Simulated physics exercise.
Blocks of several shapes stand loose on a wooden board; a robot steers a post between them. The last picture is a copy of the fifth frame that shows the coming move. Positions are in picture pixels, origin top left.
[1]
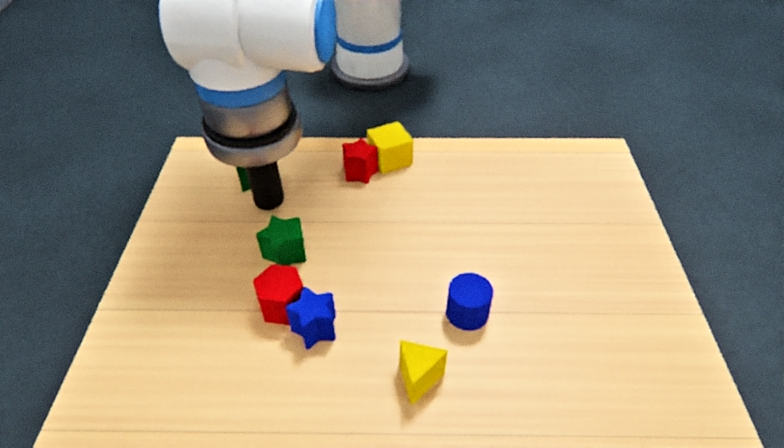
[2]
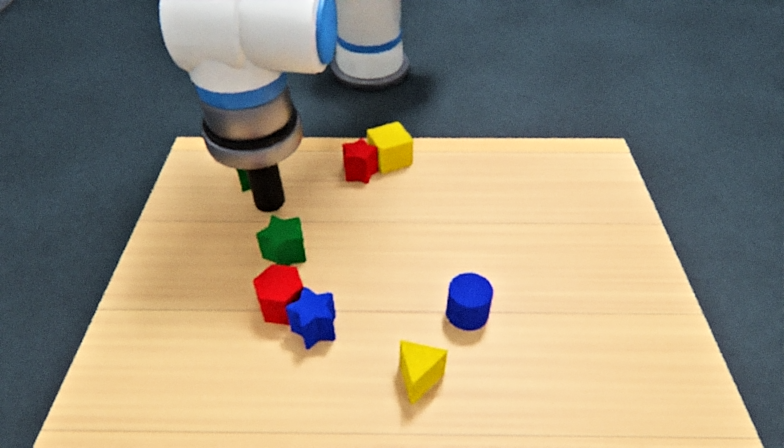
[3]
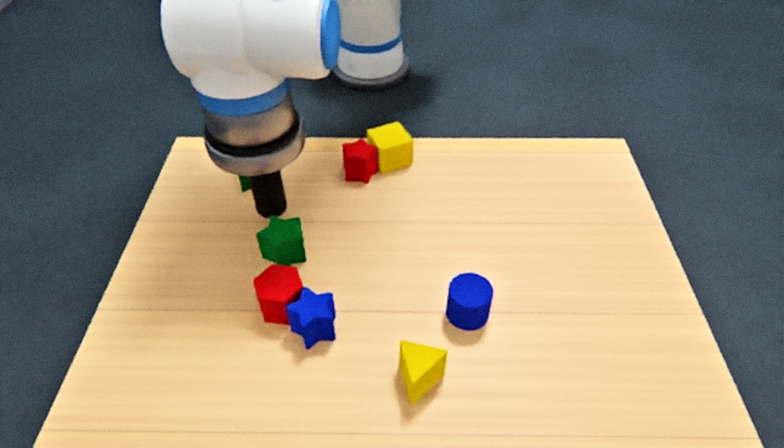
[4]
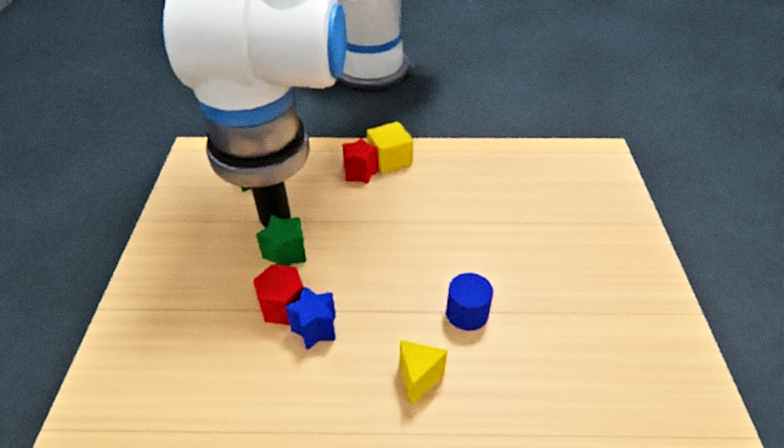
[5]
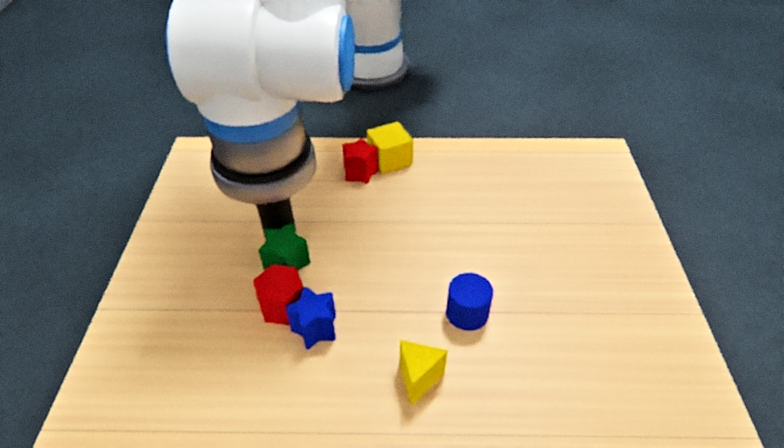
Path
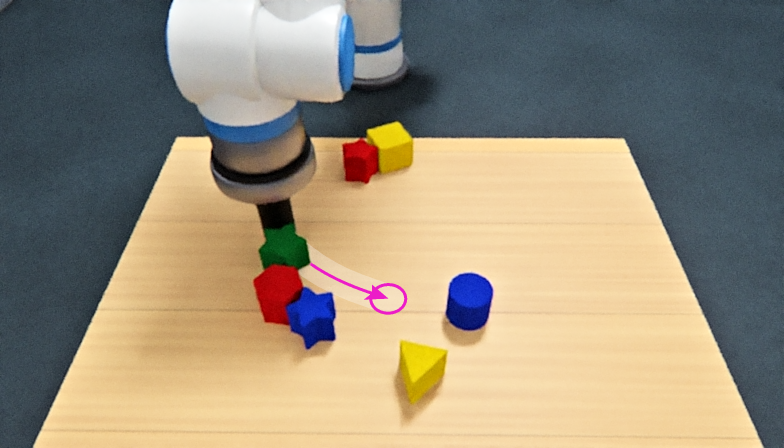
The robot arm lowers its black post toward the green block and nudges it slightly forward.
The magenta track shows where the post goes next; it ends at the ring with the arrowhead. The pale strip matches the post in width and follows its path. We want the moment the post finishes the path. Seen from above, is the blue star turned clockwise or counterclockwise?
Watching from overhead, you'd notice the blue star rotating counter-clockwise.
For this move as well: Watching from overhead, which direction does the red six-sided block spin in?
Its spin: Clockwise.
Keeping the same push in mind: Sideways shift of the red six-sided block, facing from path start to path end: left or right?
Facing from start to end, it will go to the right.
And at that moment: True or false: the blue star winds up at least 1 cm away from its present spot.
True - the claim holds.
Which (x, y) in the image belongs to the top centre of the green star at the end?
I expect it at (318, 281).
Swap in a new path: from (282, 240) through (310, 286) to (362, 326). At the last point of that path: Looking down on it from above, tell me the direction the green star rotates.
Rotates clockwise.
Path on the board, from (282, 240) via (327, 274), ending at (388, 299).
The first path, step by step. One third of the way, post at (310, 257); red six-sided block at (275, 295), turned 35° clockwise; green star at (303, 266), turned 15° clockwise; blue star at (313, 309), turned 15° anticlockwise.
Two thirds of the way, post at (346, 277); red six-sided block at (271, 300), turned 50° clockwise; green star at (317, 281), turned 55° clockwise; blue star at (313, 318), turned 20° anticlockwise.
At the end, post at (388, 292); red six-sided block at (271, 300), turned 50° clockwise; green star at (318, 281), turned 60° clockwise; blue star at (312, 319), turned 20° anticlockwise; blue round block in place.
